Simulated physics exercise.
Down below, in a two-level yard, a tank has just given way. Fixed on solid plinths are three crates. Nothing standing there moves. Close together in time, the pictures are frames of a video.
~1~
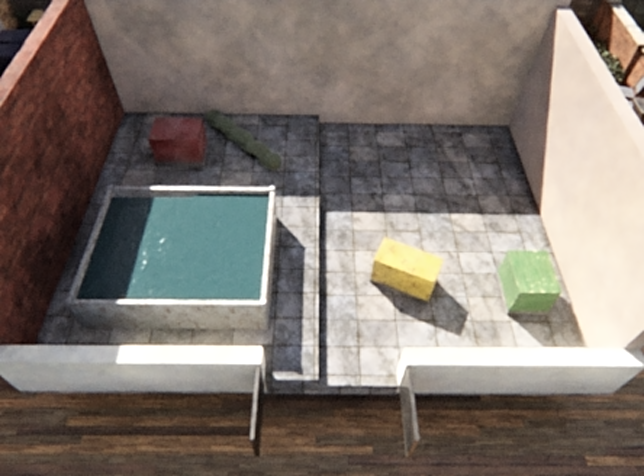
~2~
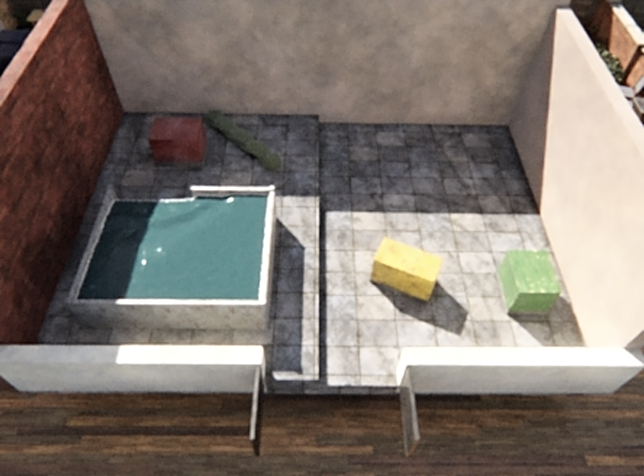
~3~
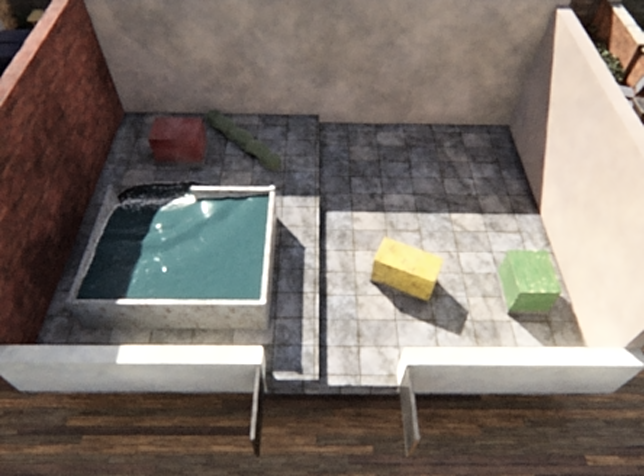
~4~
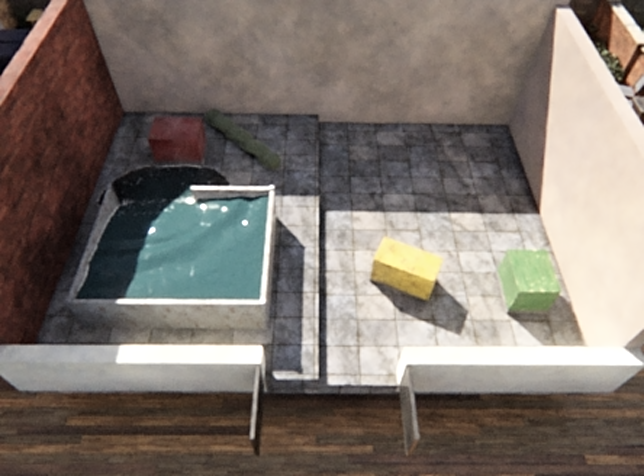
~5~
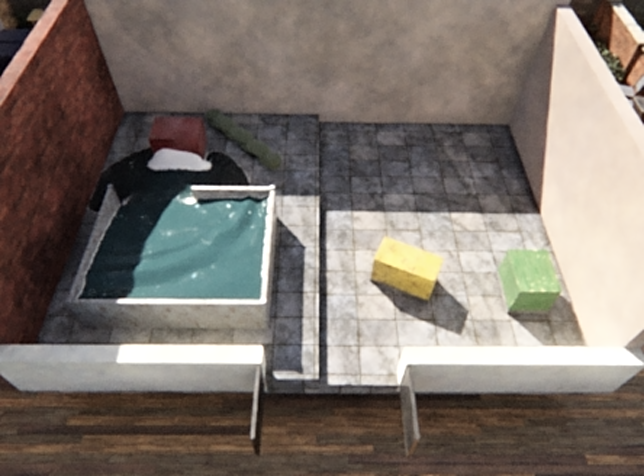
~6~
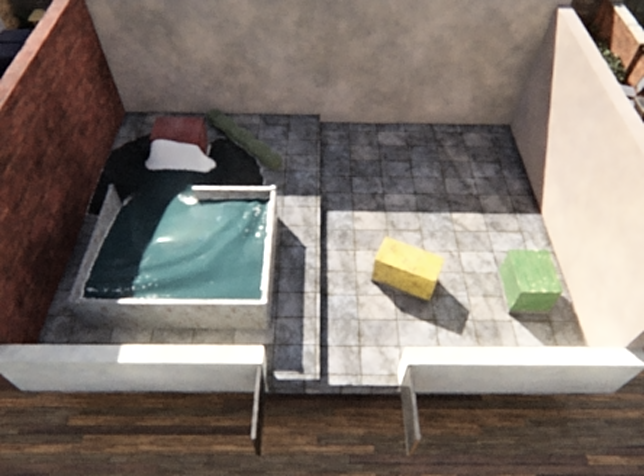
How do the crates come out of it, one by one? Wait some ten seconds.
One by one: The yellow crate comes out wet; the red crate comes out wet; the green crate comes out wet.
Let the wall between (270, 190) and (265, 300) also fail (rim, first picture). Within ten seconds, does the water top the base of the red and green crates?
As I see it, red stays clear and green is doused.
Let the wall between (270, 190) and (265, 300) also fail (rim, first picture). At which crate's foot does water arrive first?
That would be the yellow-painted one.
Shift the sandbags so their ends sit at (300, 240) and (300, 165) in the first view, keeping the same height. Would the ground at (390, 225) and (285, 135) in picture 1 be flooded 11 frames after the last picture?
In that order: Clear, covered.
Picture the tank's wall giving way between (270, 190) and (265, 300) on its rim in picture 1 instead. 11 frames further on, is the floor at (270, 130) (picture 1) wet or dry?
Result for the point: Spared.
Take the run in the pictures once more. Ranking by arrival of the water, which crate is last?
That's the green-painted one.
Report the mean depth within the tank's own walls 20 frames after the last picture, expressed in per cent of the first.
Around 44 percent.
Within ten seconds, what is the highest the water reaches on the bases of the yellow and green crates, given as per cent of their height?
Around 220 in a hundred for the first and 160 in a hundred for the second.
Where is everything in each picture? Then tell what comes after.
Still water in the open tank at (181, 243), in the first picture.
Water pours out on the open tank's far side and has run to a hidden place, in the second picture.
The front is at (205, 188), out from the gap on the open tank's far side, in the third picture.
The front is at (214, 173), out from the gap on the open tank's far side, in the fourth picture.
The front is at (150, 151), out from the gap on the open tank's far side, in the fifth picture.
Water pours out on the open tank's far side and has run to a hidden place, in the sixth picture.
A moment on, water covers 15 % of the floor; the yellow crate not reached, the red crate water round its plinth, the green crate not reached.
Next, water covers 25 % of the floor; the yellow crate not reached, the red crate water round its plinth, the green crate not reached.
Then, water covers 60 % of the floor; the yellow crate water round its plinth, the red crate water round its plinth, the green crate not reached.
Later, water covers 90 % of the floor; the yellow crate water round its plinth, the red crate water round its plinth, the green crate water round its plinth.
In the end, water covers 90 % of the floor; the yellow crate was topped, the red crate was topped, the green crate was topped.
